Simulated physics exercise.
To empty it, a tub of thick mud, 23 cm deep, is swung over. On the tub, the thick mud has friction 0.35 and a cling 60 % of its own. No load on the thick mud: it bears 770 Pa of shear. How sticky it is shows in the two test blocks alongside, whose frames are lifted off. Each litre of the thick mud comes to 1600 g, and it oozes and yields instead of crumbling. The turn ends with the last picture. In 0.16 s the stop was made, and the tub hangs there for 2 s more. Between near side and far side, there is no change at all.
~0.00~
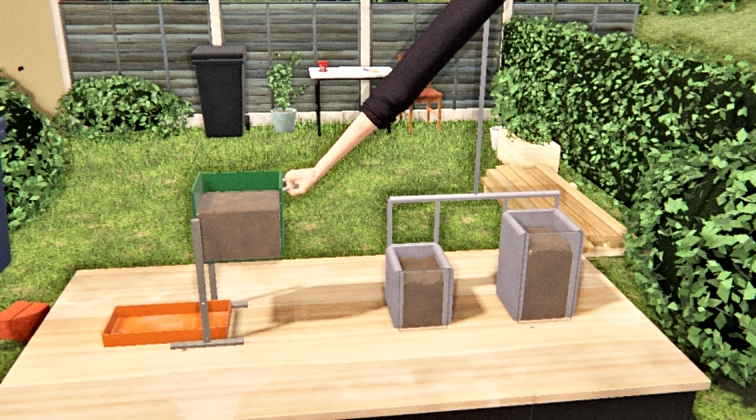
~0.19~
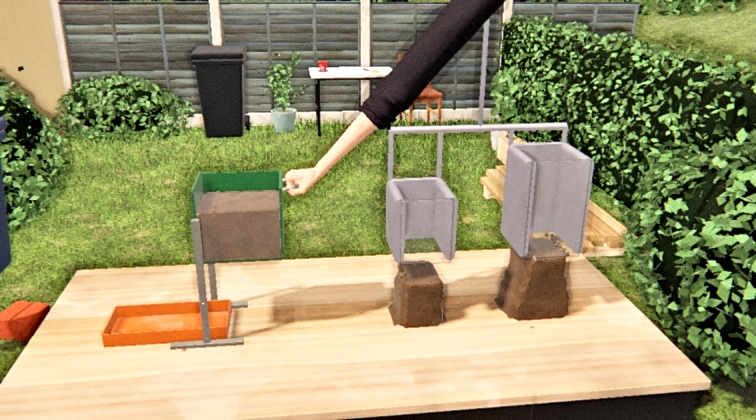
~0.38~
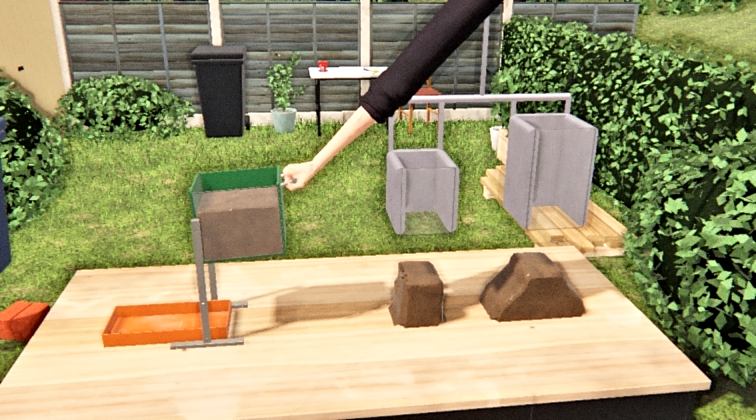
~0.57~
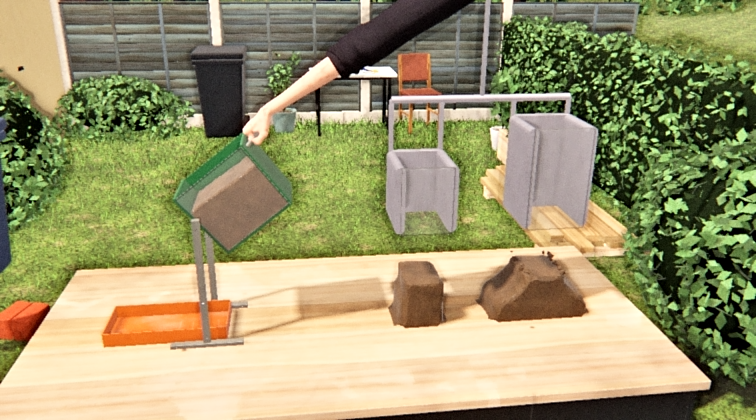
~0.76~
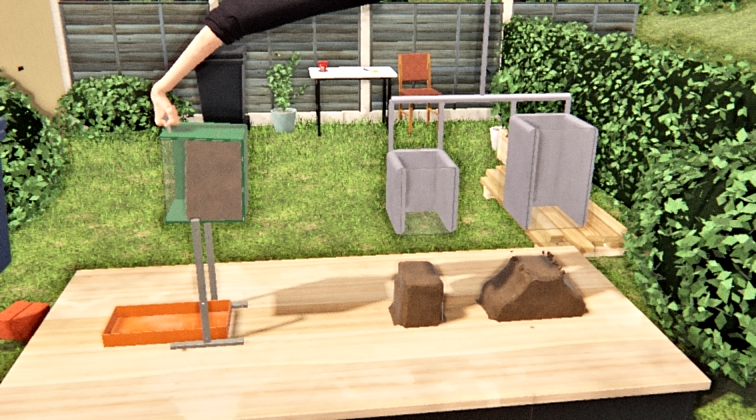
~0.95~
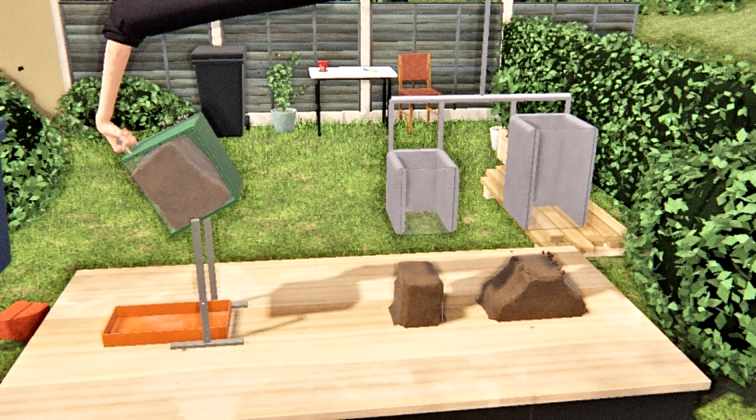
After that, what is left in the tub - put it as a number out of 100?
It works out at about 0 in every hundred.
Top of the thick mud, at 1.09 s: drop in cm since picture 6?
Roughly 14 cm.
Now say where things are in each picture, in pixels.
The first frame shows handle-side rim at (279, 190), tilt 0 degrees; crest of the thick mud at (215, 212); block heights 19 cm, 29 cm (left to right).
The second frame shows handle-side rim at (279, 190), tilt 0 degrees; crest of the thick mud at (215, 212); block heights 18 cm, 26 cm (left to right).
The third frame shows handle-side rim at (277, 185), tilt 3 degrees; crest of the thick mud at (273, 206); block heights 18 cm, 19 cm (left to right).
The fourth frame shows handle-side rim at (240, 147), tilt 38 degrees; crest of the thick mud at (252, 168); block heights 18 cm, 18 cm (left to right).
The fifth frame shows handle-side rim at (160, 140), tilt 87 degrees; crest of the thick mud at (195, 142); block heights 18 cm, 18 cm (left to right).
The sixth frame shows handle-side rim at (123, 164), tilt 116 degrees; crest of the thick mud at (165, 146); block heights 18 cm, 18 cm (left to right).
After 1.09 s, the tub is at 116 degrees and holds 37 %.
After 1.26 s, the tub is at 116 degrees and holds 0 %.
After 1.43 s, the tub is at 116 degrees and holds 0 %.
After 1.60 s, the tub is at 116 degrees and holds 0 %.
After 2.95 s, the tub is at 116 degrees and holds 0 %.
